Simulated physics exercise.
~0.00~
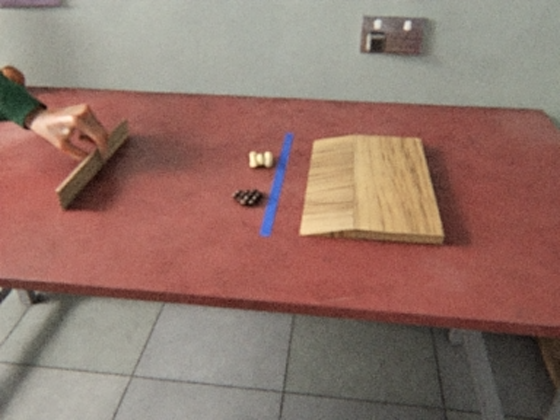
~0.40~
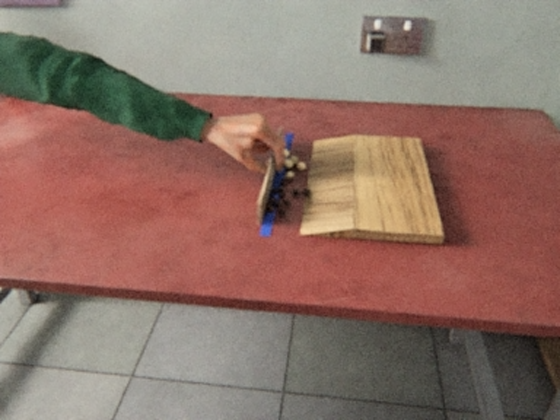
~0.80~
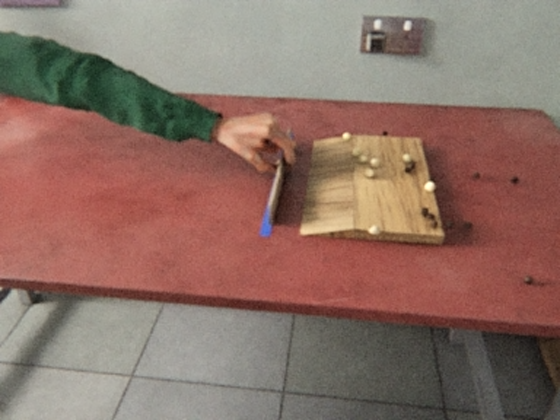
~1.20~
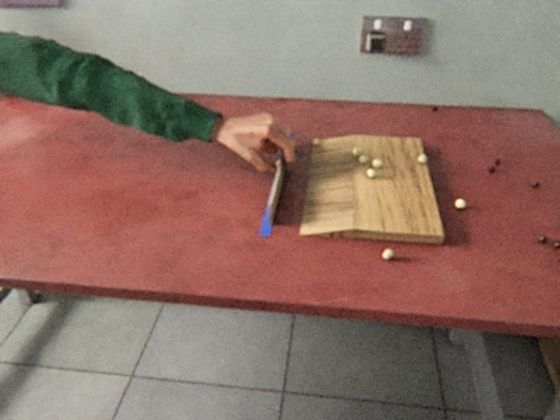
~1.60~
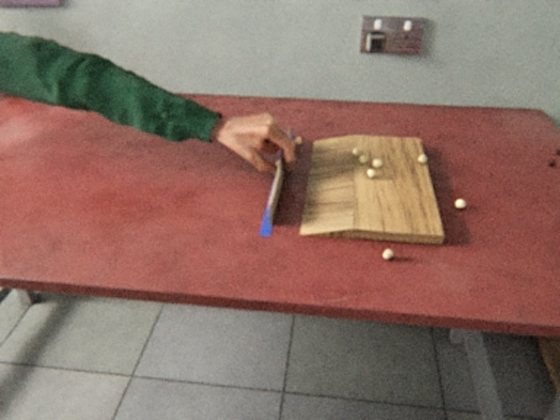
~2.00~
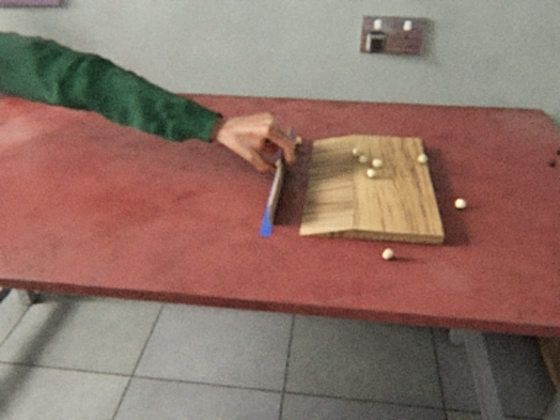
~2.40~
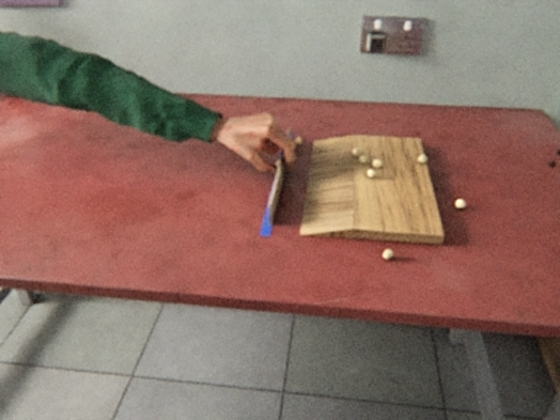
A hand sweeps dark and pale pieces over a ramp, leaving only pale ones around it.
